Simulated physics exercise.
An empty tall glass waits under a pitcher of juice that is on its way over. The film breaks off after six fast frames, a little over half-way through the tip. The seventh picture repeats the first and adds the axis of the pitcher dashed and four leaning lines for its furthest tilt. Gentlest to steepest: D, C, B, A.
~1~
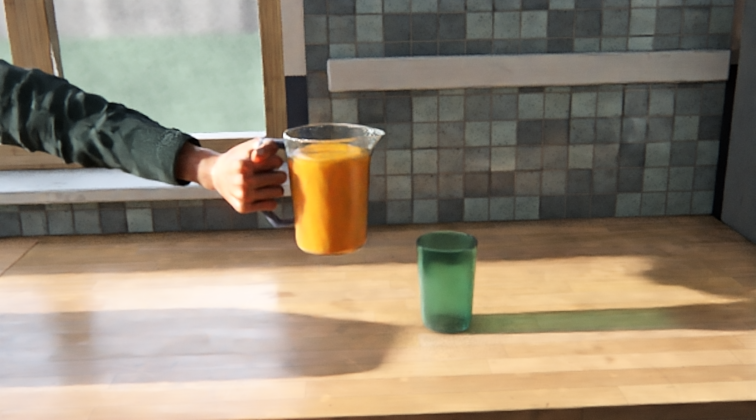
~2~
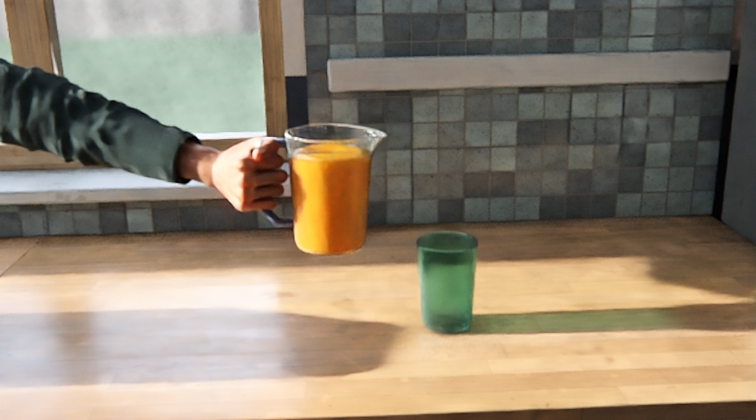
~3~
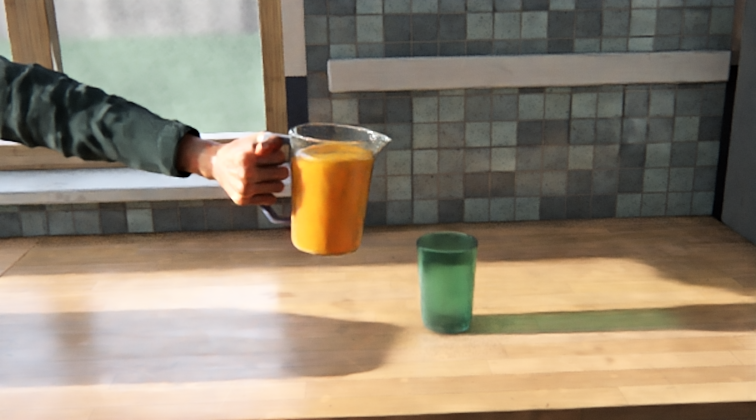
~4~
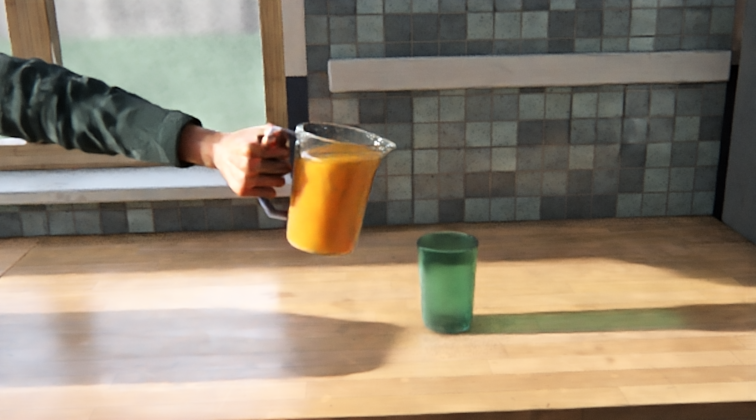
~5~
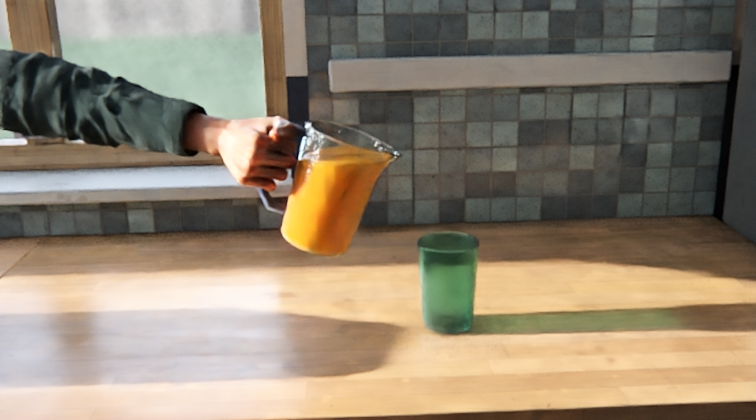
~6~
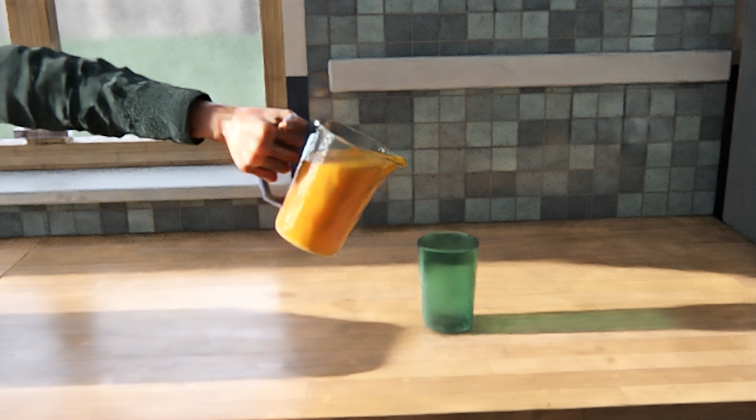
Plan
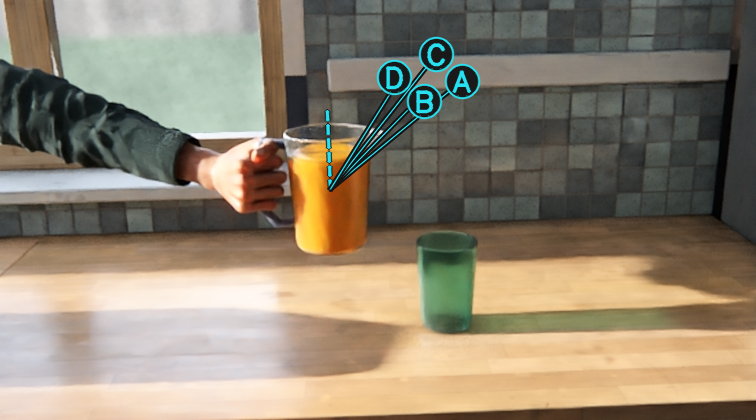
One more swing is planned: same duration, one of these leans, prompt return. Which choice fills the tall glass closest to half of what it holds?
Go for A.
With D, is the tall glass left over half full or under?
Under half.
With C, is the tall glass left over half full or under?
Under half.
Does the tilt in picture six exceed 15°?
Yes.
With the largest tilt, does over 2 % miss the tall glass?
No.
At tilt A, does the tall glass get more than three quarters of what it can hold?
No.
In cyan, A at (449, 91); B at (407, 110); C at (425, 68); D at (388, 95).
If A is chosen, the tall glass ends with about 50 % of what it can hold.
If B is chosen, the tall glass ends with about 36 % of what it can hold.
If C is chosen, the tall glass ends with about 24 % of what it can hold.
If D is chosen, the tall glass ends with about 14 % of what it can hold.
